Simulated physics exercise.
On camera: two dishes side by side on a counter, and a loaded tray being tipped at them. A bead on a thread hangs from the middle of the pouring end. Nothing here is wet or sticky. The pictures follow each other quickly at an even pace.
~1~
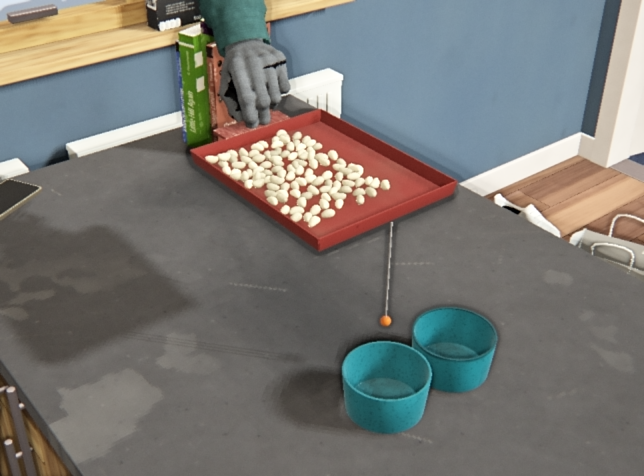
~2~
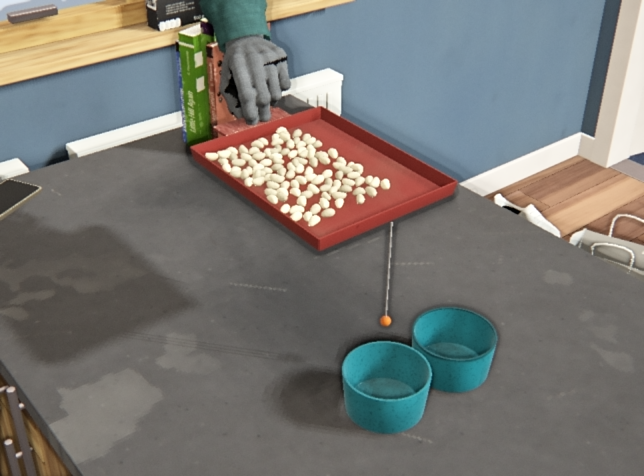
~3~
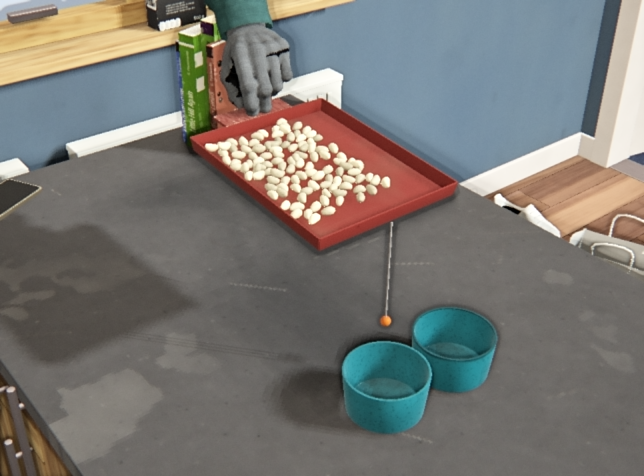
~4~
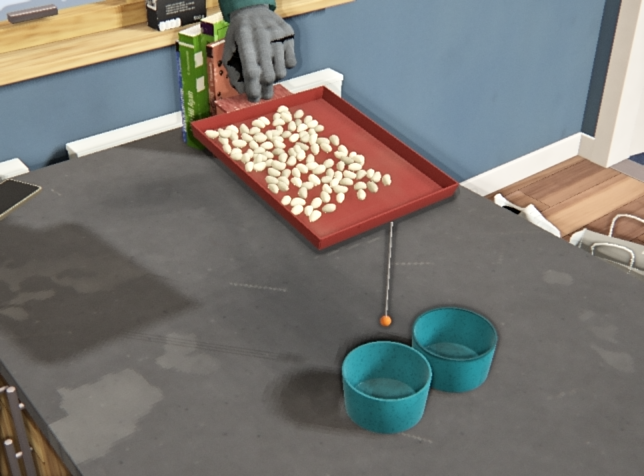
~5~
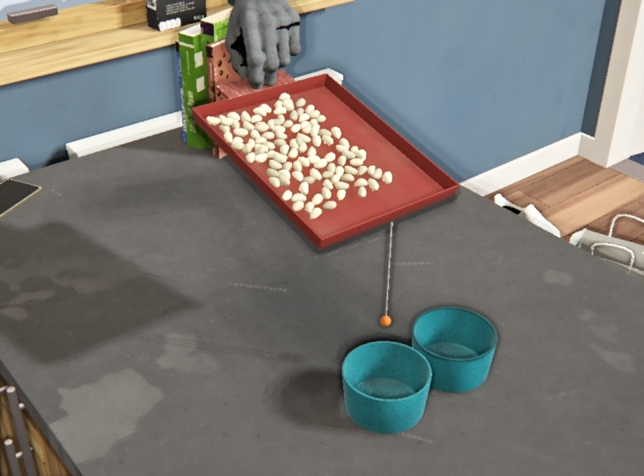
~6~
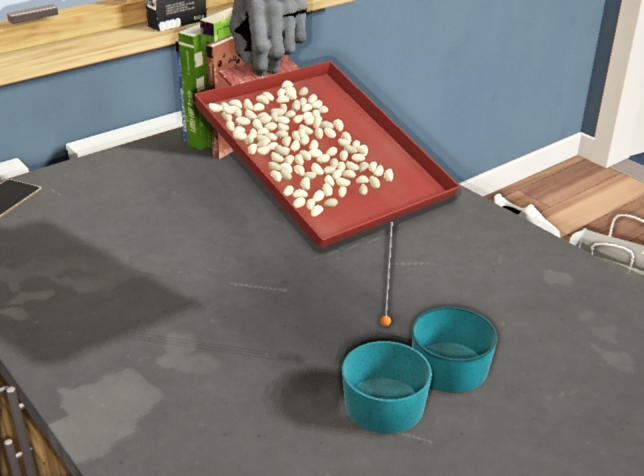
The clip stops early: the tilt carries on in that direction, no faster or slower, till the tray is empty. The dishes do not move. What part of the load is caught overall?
Caught overall: The larger part.
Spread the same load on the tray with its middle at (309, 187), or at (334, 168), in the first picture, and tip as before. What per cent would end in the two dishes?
First some 80, then 80 per cent.
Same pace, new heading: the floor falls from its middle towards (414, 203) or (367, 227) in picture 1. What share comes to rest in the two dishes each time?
Near 70 % and 50 %.
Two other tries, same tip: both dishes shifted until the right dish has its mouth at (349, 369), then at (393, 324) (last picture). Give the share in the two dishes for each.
In turn 10 and 0 in a hundred.
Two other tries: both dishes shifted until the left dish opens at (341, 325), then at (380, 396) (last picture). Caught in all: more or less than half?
One: Under half. Two: Over half.
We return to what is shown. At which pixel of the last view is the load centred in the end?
Roughly at (437, 380).
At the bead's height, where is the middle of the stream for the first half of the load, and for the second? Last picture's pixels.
Early half (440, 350), late half (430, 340).
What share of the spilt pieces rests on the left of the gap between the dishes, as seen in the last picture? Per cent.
Near 30 %.
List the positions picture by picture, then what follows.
In the first frame, corners of the pouring end near (319, 237) and (453, 181), level; middle of the load near (291, 169), white beans; left dish near (416, 409); right dish near (483, 369); bead on its thread near (386, 321).
In the second frame, corners of the pouring end near (320, 237) and (454, 181), level; middle of the load near (291, 167).
In the third frame, corners of the pouring end near (320, 237) and (454, 182), tipped barely, level across its low end; middle of the load near (291, 161).
In the fourth frame, corners of the pouring end near (321, 236) and (455, 183), tipped a little, level across its low end; middle of the load near (292, 152).
In the fifth frame, corners of the pouring end near (322, 237) and (456, 184), tipped a little, level across its low end; middle of the load near (294, 144).
In the sixth frame, corners of the pouring end near (323, 237) and (456, 185), tipped clearly, level across its low end; middle of the load near (296, 136); left dish near (416, 409); right dish near (483, 369).
Shortly afterwards, tray tipped steeply; all but a few on the tray; only a few in the air.
Next, tray tipped right over; all but a few on the tray; only a few in the left dish; a little in the right dish; only a few outside both.
Some moments later, tray tipped past a quarter turn; near a third in the left dish; near half in the right dish; near a quarter outside both.
In the end, tray tipped past a quarter turn; near a third in the left dish; near half in the right dish; near a quarter outside both.
